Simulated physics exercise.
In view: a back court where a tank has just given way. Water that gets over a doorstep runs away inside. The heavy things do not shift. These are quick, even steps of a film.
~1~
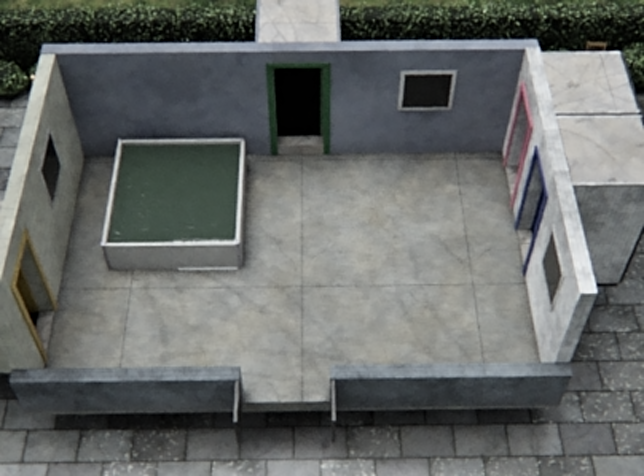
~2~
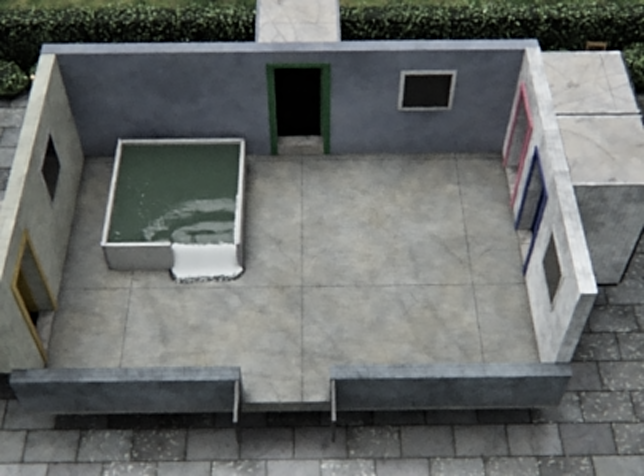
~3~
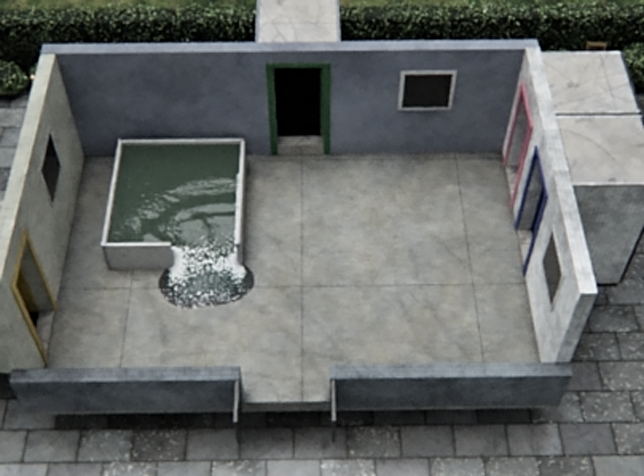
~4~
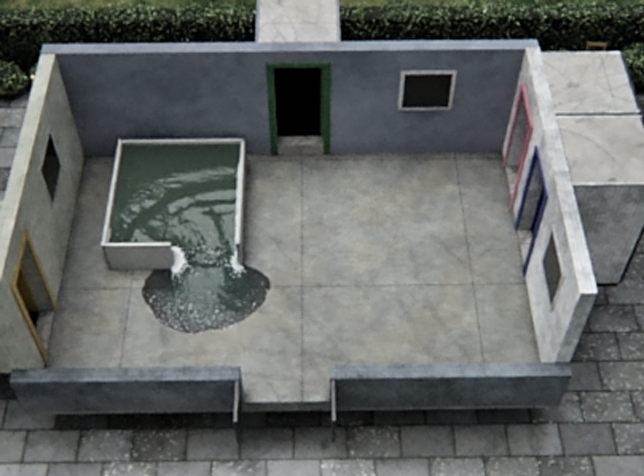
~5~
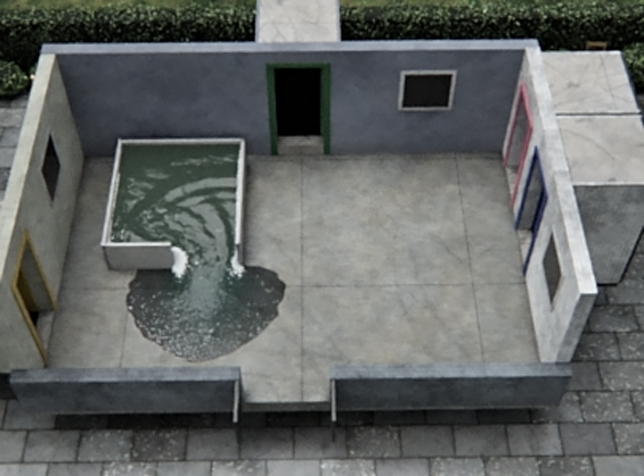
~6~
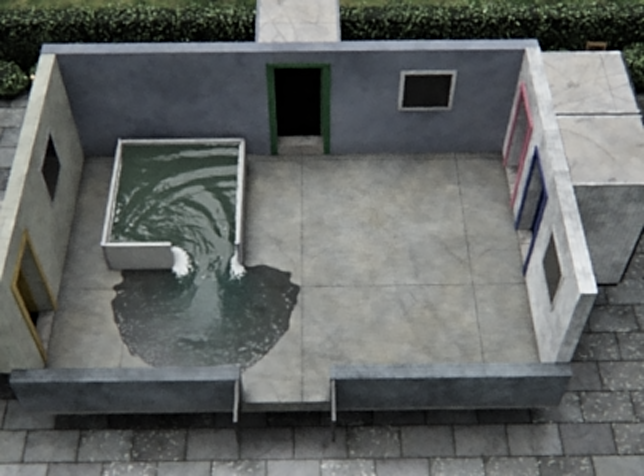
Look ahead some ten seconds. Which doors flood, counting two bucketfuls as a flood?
One by one: The yellow door floods; the pink door holds within the limit; the blue door holds within the limit; the green door holds within the limit.
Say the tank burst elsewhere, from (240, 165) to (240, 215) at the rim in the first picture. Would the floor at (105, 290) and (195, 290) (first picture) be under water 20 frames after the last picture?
In turn: No water, dry.
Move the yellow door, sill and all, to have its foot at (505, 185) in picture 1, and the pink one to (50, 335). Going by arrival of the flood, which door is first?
First comes the door marked pink.
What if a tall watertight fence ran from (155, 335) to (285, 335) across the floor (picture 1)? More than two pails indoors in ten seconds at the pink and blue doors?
One by one: Pink door passes that mark, blue door is over.
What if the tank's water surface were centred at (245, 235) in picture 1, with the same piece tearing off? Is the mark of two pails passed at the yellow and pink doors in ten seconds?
The yellow one keeps below it, the pink one lets less in.
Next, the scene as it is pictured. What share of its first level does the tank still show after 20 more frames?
Some 50 per cent.
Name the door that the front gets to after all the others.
I say the green one.
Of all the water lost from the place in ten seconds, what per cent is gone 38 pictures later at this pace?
I make it 75 per cent.
A moment on, water covers 20 % of the floor; the yellow door not reached, the pink door not reached, the blue door not reached, the green door not reached.
Next, water covers 30 % of the floor; the yellow door wet at the sill, nothing in, the pink door not reached, the blue door not reached, the green door not reached.
Then, water covers 40 % of the floor; the yellow door over two buckets in, the pink door not reached, the blue door not reached, the green door not reached.
Later, water covers 60 % of the floor; the yellow door over two buckets in, the pink door not reached, the blue door wet at the sill, nothing in, the green door not reached.
In the end, water covers 80 % of the floor; the yellow door far over two buckets in, the pink door wet at the sill, nothing in, the blue door wet at the sill, nothing in, the green door wet at the sill, nothing in.
